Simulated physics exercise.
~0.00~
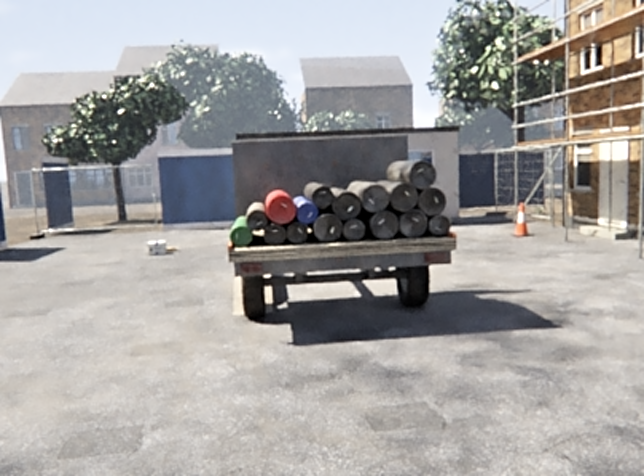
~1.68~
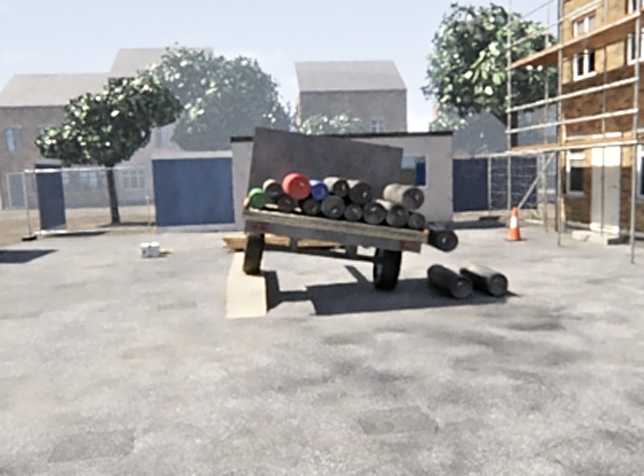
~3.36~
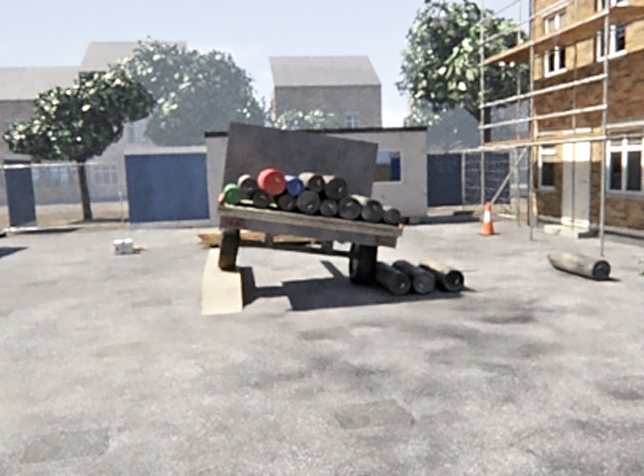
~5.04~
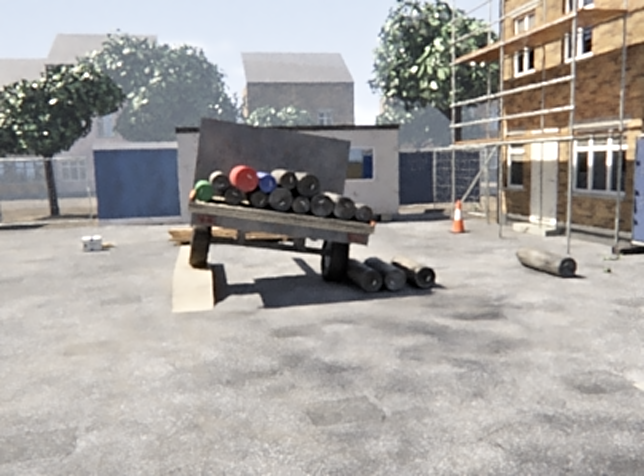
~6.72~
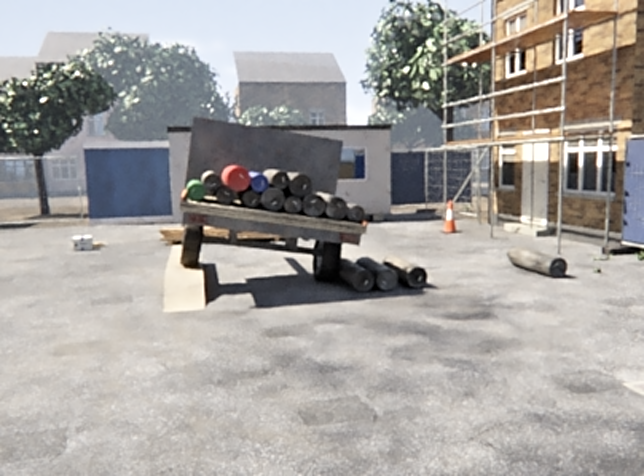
A flatbed trailer stacked with loose cylinders tipped to the right as its left wheel went up a low ramp, and four dark ones rolled off onto the ground, one ending farther away, while the green, red and blue ones stayed aboard.
